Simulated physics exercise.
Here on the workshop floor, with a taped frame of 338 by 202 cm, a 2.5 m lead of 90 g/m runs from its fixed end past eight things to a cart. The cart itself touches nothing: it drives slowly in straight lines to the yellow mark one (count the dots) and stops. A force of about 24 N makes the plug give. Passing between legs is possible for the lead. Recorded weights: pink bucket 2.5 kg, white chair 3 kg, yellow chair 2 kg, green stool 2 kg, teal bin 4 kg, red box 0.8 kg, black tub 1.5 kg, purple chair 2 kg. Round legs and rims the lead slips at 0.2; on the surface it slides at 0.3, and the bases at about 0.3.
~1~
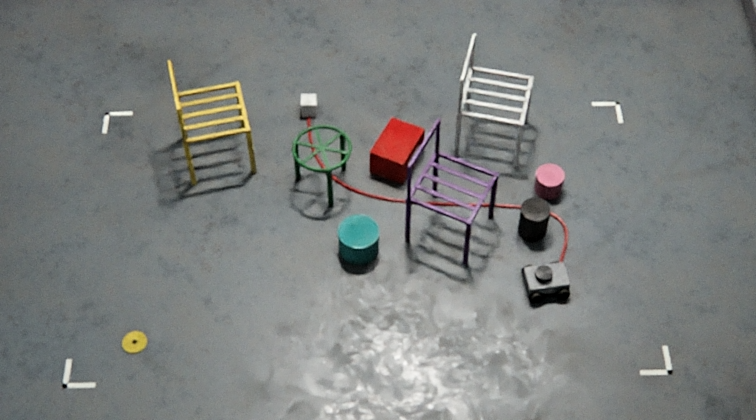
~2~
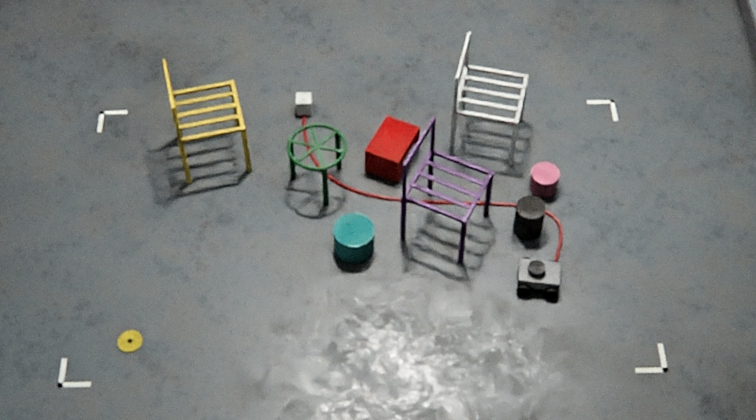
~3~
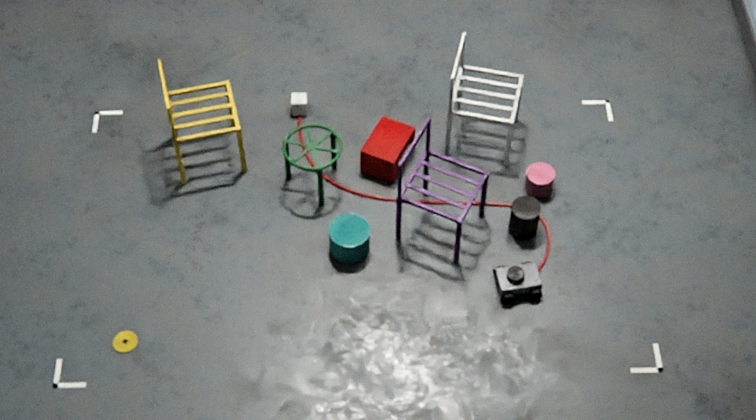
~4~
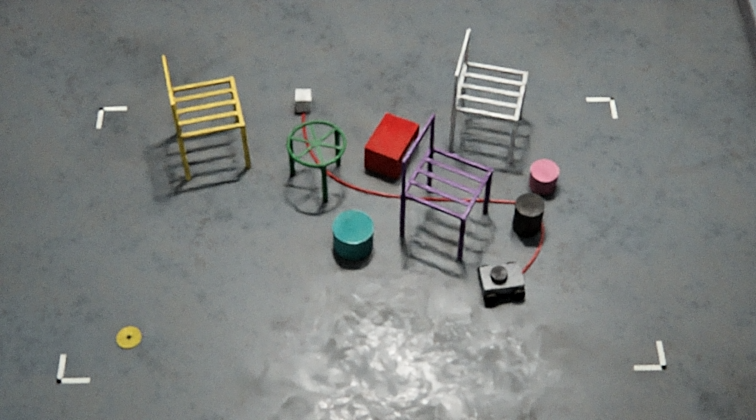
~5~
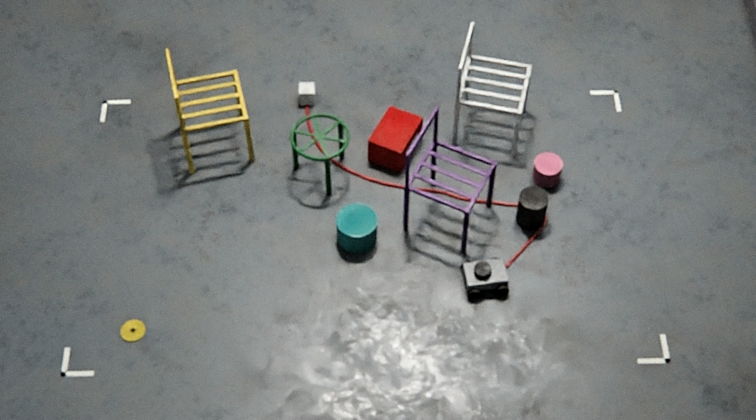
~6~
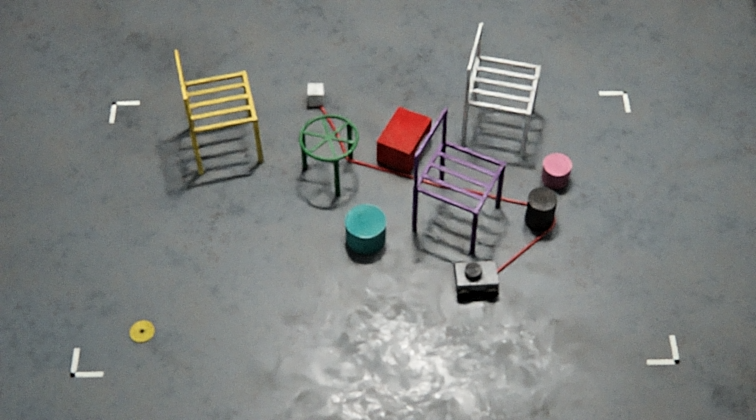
A small grey cart on a red cord slid left across the grey floor, past a black tub and below a purple chair, and the slack cord gradually straightened among the chairs and stool.
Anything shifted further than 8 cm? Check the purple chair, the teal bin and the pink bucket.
At the end, the purple chair does not hold its ground. The teal bin does not hold its ground. The pink bucket holds its ground.
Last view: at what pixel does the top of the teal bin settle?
(339, 218).
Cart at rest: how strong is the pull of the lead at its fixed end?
7 N.
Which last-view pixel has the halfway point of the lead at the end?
Midpoint of length, last view: Approx. (350, 251).
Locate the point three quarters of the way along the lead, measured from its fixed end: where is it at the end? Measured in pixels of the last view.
Approximate location in pixels: (251, 289).
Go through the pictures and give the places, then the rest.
The first picture shows shows, purple chair (453, 186); teal bin (359, 231); pink bucket (550, 175); marks (135, 342); lead runs through (515, 207) (565, 248); cart (553, 284).
In the second picture, shows, lead runs through (560, 247); cart (546, 282).
In the third picture, shows, lead runs through (547, 253); cart (525, 284).
In the fourth picture, shows, lead runs through (536, 255); cart (509, 284).
In the fifth picture, shows, lead runs through (521, 251); cart (493, 280).
The sixth picture shows shows, purple chair (460, 175); teal bin (366, 221); pink bucket (558, 164); cart (484, 282).
Next, cart at (398, 294), 4 N at the fixed end; black tub 28 cm off its start.
Then, cart at (310, 306), 4 N at the fixed end; purple chair 20 cm off its start, black tub 55 cm off its start.
After that, cart at (223, 318), 6 N at the fixed end; purple chair 49 cm off its start at (375, 181), black tub 84 cm off its start at (401, 211).
Later, cart at (148, 328), 9 N at the fixed end; purple chair 73 cm off its start, teal bin 15 cm off its start, black tub 112 cm off its start.
At the end, cart at (147, 328), 7 N at the fixed end; purple chair 73 cm off its start at (334, 166), teal bin 16 cm off its start at (339, 218), pink bucket 0 cm off its start at (558, 164), black tub 112 cm off its start at (354, 189).
